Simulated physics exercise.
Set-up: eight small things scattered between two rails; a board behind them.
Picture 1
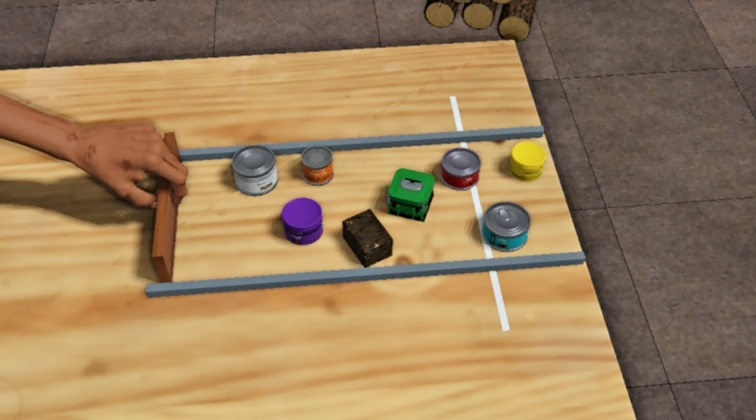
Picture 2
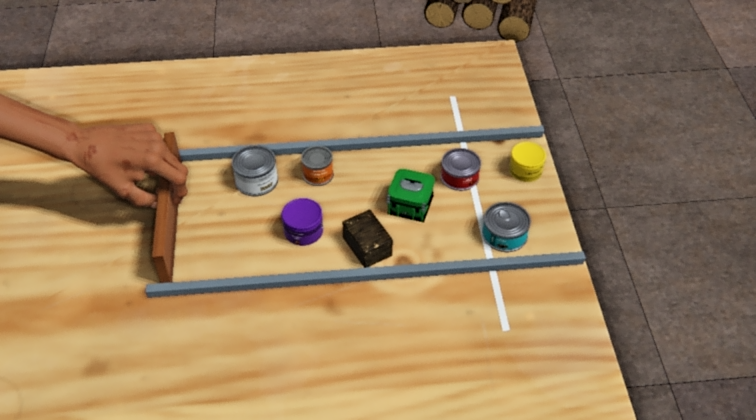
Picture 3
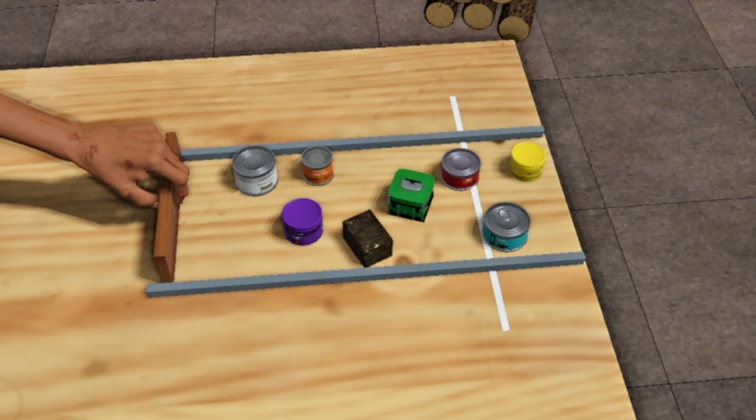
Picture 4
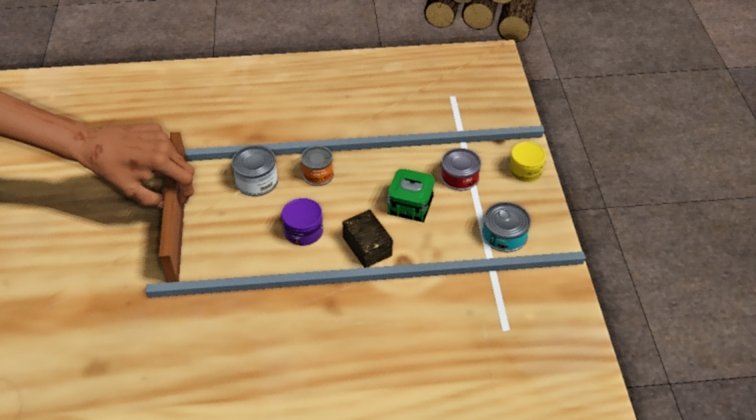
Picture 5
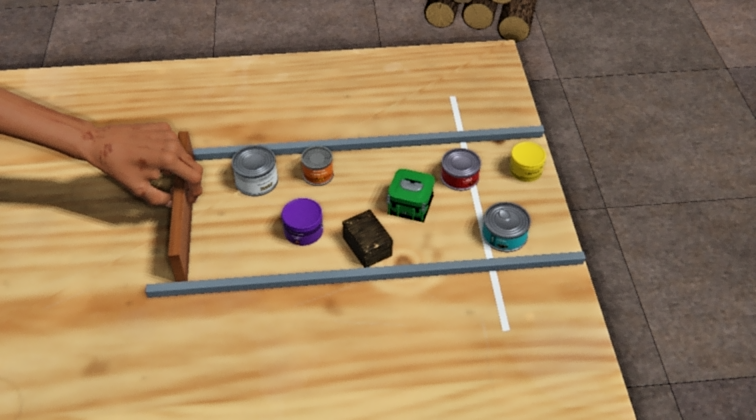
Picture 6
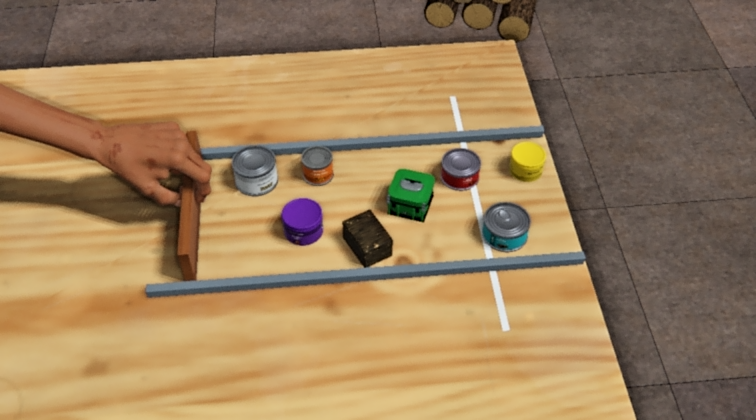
At the start, a hand holds an upright wooden board behind eight small tins, tubs and blocks scattered between two rails on a wooden table, with white tape crossing near the right. The board stays nearly still, then the hand slides it slightly right, while the objects remain in place.
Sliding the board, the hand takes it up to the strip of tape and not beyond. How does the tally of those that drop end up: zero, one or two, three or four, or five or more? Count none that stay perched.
I expect one or two drops over the end.
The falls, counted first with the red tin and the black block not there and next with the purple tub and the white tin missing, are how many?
The first try gives 0, the second gives 0.
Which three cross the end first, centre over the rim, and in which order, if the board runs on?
It's the yellow tub, followed by the red tin, with the turquoise tin after.
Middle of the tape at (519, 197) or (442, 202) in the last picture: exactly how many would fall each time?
Taking the two tries in order, the numbers are 4 and 0.
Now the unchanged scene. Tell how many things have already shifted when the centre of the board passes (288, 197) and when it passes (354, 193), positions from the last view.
Counts: 3 and 5.
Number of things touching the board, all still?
Contact count: 3.
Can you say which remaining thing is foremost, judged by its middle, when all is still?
Foremost is the red tin.
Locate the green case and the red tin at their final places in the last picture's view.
Roughly (519, 177) for the first and roughly (548, 157) for the second.
Soon after, none off yet; yellow tub at rest near (527, 162); turquoise tin at rest near (506, 227); red tin at rest near (461, 169).
In the end, the number that fall off is one or two; gone, yellow tub.
